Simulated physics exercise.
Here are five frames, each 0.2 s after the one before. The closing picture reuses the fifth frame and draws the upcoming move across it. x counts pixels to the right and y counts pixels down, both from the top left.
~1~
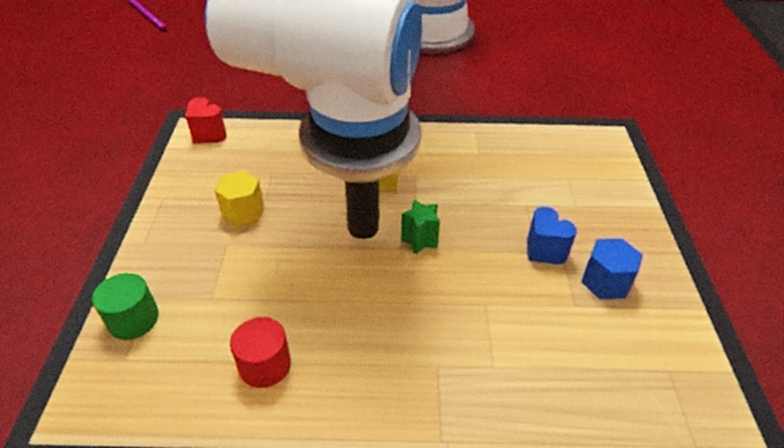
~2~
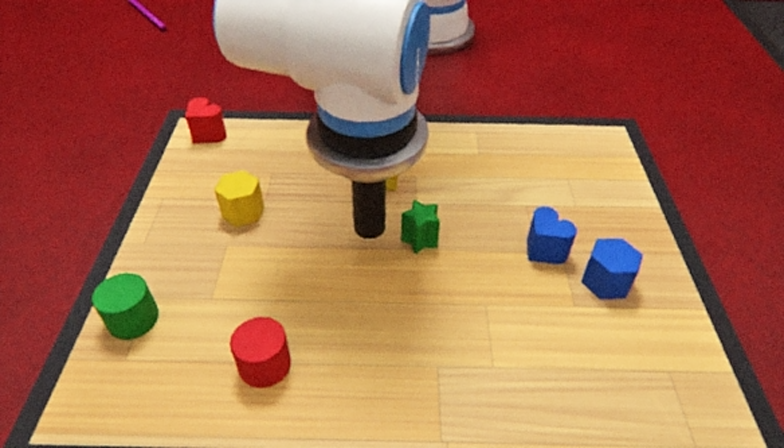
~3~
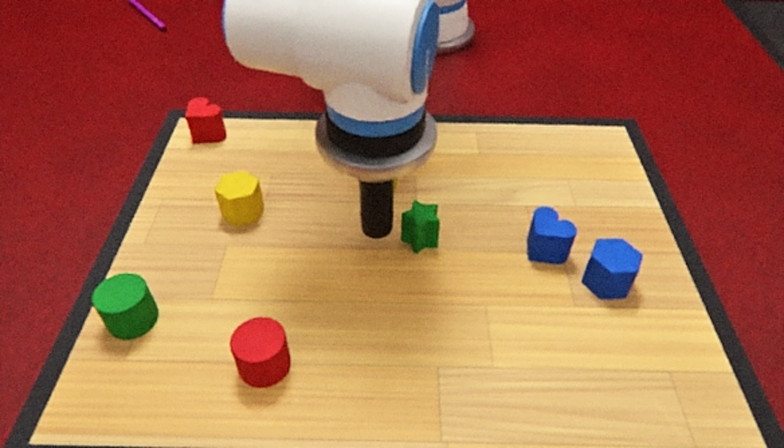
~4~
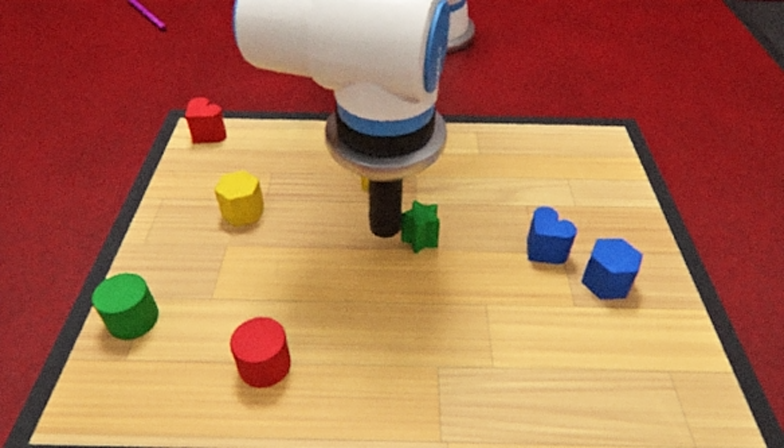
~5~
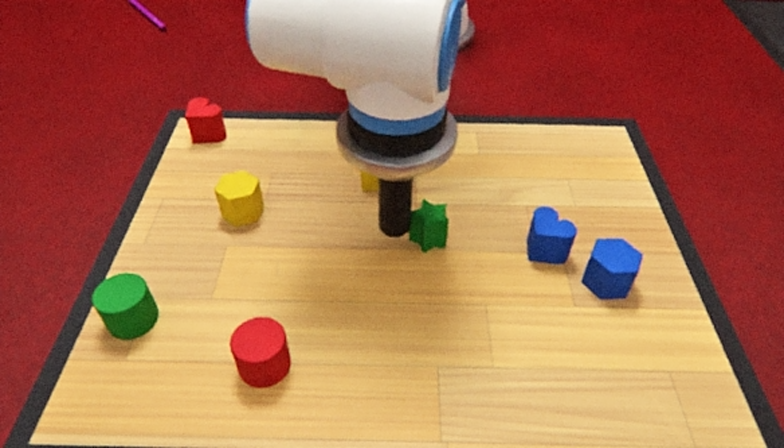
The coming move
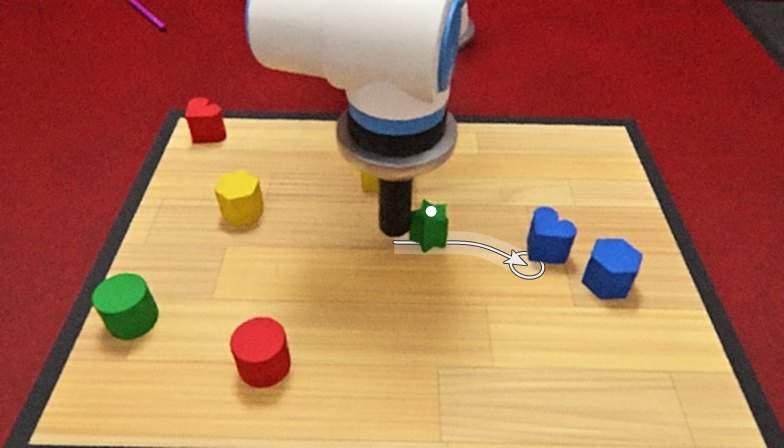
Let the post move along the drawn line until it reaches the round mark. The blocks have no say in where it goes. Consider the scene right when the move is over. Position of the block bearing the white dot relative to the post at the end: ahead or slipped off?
I predict the post has moved past it.
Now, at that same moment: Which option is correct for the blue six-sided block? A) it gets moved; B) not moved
The correct letter is B.
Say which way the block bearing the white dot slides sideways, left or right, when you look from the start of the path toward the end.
Pushed left.
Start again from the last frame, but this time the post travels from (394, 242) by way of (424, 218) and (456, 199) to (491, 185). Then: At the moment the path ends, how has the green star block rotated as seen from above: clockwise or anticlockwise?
From the top: Clockwise.
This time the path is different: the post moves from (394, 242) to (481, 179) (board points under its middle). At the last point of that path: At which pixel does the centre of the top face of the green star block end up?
In the picture, that point is around (454, 202).
Drawn move, from (394, 242) through (440, 243) and (485, 247) to (527, 265); the dot is on the green star block.
On the path given first. One third of the way, post (442, 227); green star block (478, 208), turned 15° anticlockwise.
Two thirds of the way, post (488, 231); green star block (512, 203), turned 60° anticlockwise.
At the end, post (531, 250); green star block (516, 206), turned 100° anticlockwise; blue heart-shaped block (561, 224), turned 20° anticlockwise; blue six-sided block still.
